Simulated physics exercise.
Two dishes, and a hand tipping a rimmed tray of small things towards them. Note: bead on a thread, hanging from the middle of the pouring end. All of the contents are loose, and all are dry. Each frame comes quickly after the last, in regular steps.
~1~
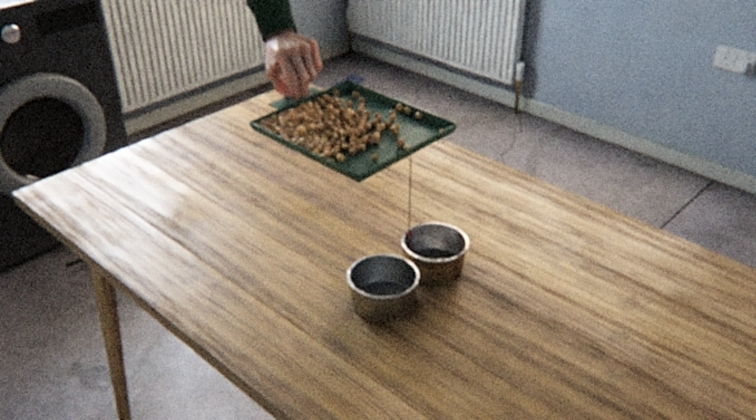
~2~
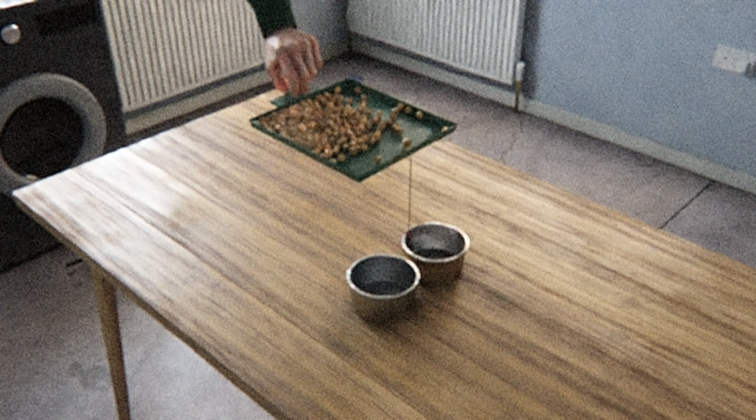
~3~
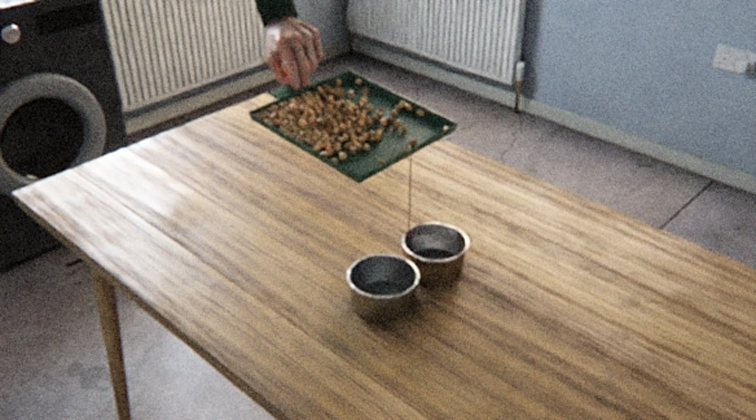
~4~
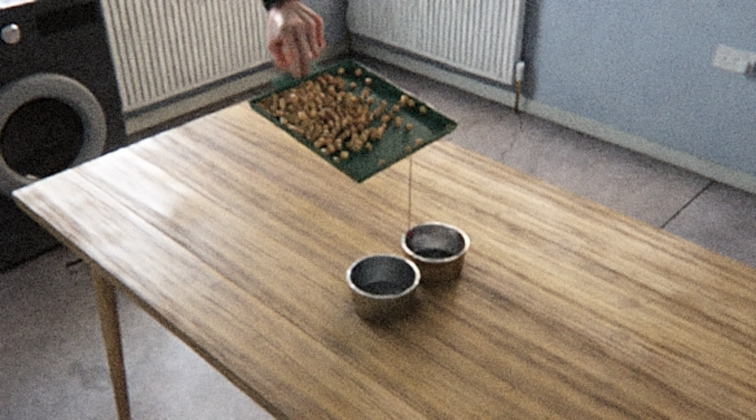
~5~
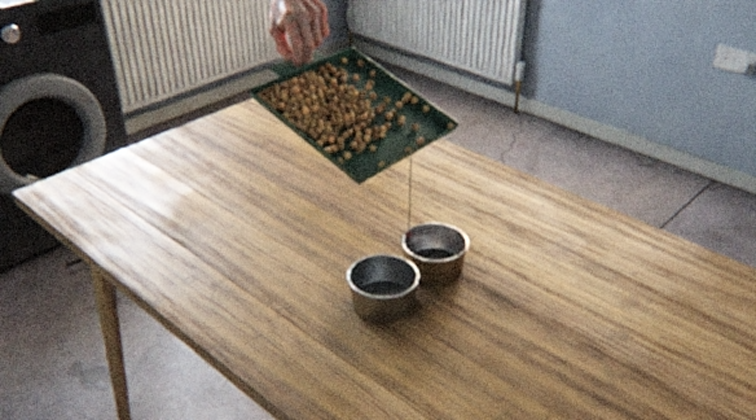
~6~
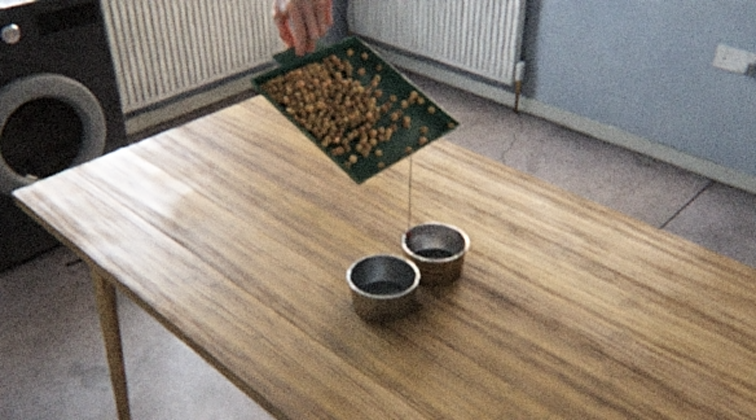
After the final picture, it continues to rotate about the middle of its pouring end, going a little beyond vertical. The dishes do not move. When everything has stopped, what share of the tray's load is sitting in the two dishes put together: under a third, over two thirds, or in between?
Between a third and two thirds.
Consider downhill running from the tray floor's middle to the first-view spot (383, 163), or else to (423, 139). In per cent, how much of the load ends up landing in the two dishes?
That comes to 70 per cent the first time and 20 per cent the second.
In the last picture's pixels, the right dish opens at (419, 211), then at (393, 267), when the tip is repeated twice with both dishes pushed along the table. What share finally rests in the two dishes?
First try: Roughly 0 per cent; second try: Roughly 30 per cent.
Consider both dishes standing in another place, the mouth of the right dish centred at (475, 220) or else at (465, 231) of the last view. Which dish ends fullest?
Case one: The leftmost one; case two: The leftmost one.
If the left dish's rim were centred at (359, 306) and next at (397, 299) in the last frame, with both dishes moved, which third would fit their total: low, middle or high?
On the first try the answer is one to two thirds, and on the second it is the middle third.
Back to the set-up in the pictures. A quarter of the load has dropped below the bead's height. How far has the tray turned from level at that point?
It's turned some 65 degrees by then.
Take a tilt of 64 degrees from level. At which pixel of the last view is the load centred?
Somewhere about (405, 169).
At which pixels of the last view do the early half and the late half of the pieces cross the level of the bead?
I'd put it at roughly (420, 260), and after that at roughly (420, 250).
Soon after the last picture, tray tipped steeply; about half on the tray; a small part in the left dish; a stray few in the right dish; a small part outside both; about a third in the air.
A little later, tray tipped past a quarter turn; a stray few on the tray; about a quarter in the left dish; about a quarter in the right dish; about a third outside both; a small part in the air.
Later still, tray tipped past a quarter turn; about a third in the left dish; about a quarter in the right dish; about half outside both.
By the end, tray tipped past a quarter turn; about a third in the left dish; about a quarter in the right dish; about half outside both.
